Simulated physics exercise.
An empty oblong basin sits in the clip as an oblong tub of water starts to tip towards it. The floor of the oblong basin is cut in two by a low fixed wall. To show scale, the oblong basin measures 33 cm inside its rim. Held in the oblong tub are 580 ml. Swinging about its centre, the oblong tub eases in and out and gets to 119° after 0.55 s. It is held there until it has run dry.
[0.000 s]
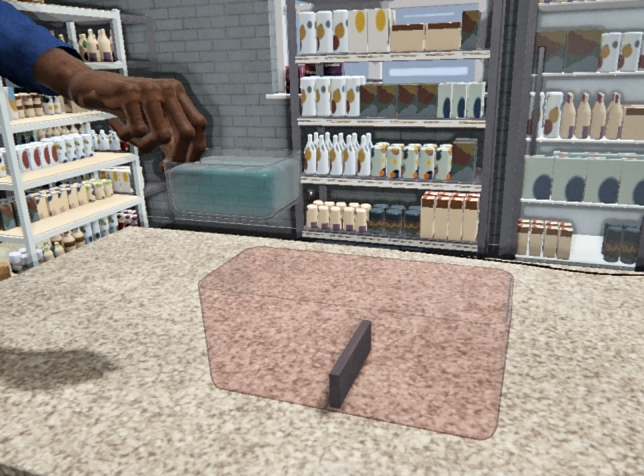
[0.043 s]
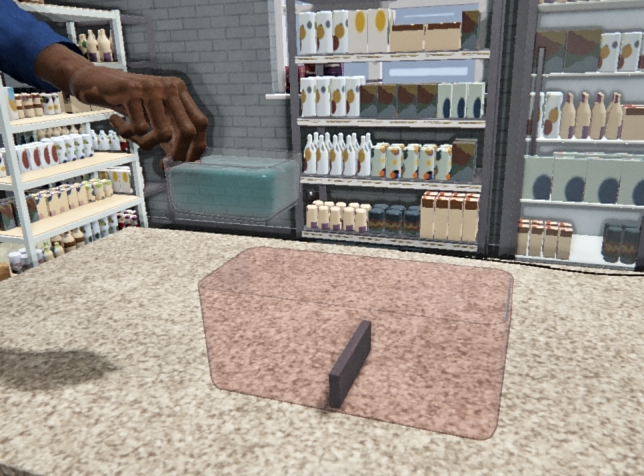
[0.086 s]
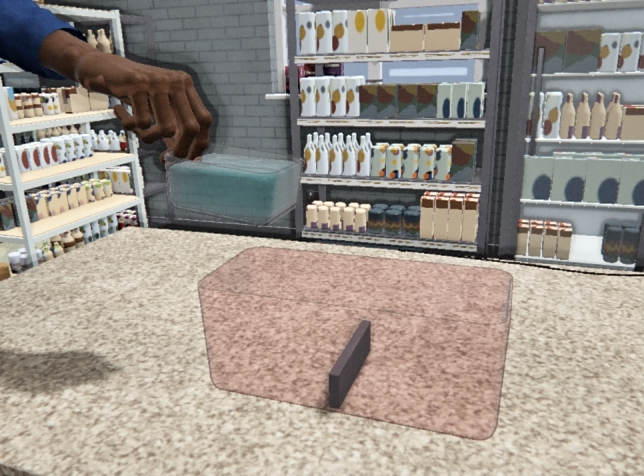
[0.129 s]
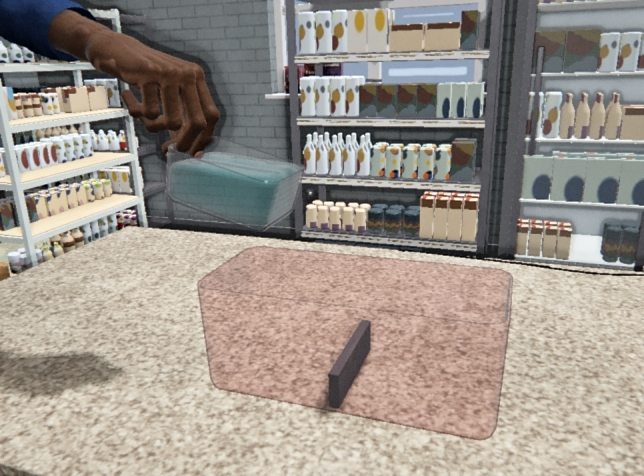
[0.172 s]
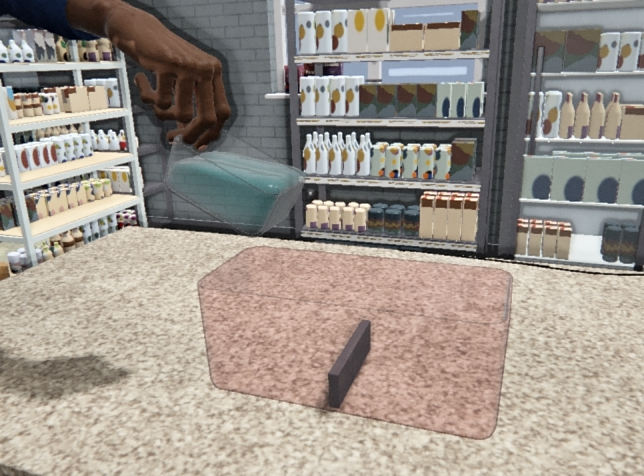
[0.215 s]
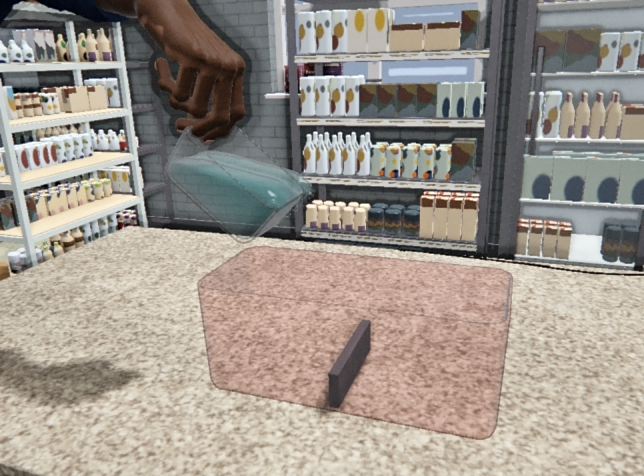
In a shop with stocked shelves, a hand holds a clear oblong tub of blue-green water level above a speckled counter, behind an empty, pinkish see-through basin with a low dark wall inside. The hand shifts rightward as the tub tilts gradually, then more steeply, its right end dipping towards the basin.
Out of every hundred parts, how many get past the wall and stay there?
About 17 out of 100.
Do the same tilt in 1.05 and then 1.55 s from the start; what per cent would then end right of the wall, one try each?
Some 45 and 50 per cent, in that order.
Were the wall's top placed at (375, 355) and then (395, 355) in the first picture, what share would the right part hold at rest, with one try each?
Result: 20 per cent, then 15 per cent.
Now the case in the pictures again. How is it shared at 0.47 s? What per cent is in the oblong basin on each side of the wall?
Lab note: Left near 68 %, right near 10.
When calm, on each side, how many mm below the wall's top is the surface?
About 20 mm on the left, about 38 mm on the right.
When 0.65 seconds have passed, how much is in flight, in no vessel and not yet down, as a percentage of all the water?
Estimate: About 6 in a hundred.
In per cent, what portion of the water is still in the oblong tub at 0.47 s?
Roughly 6 %.
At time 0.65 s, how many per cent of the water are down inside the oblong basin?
94 per cent, give or take a little.
After 0.47 s the tilt is 112° and 6 per cent is still to pour, 68 is left of the wall and 10 right of it.
After 0.65 s the tilt is 119° and 0 per cent is still to pour, 81 is left of the wall and 13 right of it.
After 0.84 s the tilt is 119° and 0 per cent is still to pour, 81 is left of the wall and 16 right of it.
After 1.05 s the tilt is 119° and 0 per cent is still to pour, 81 is left of the wall and 17 right of it.
In the end 81 per cent lies left of the wall, 17 right of it and 3 outside.
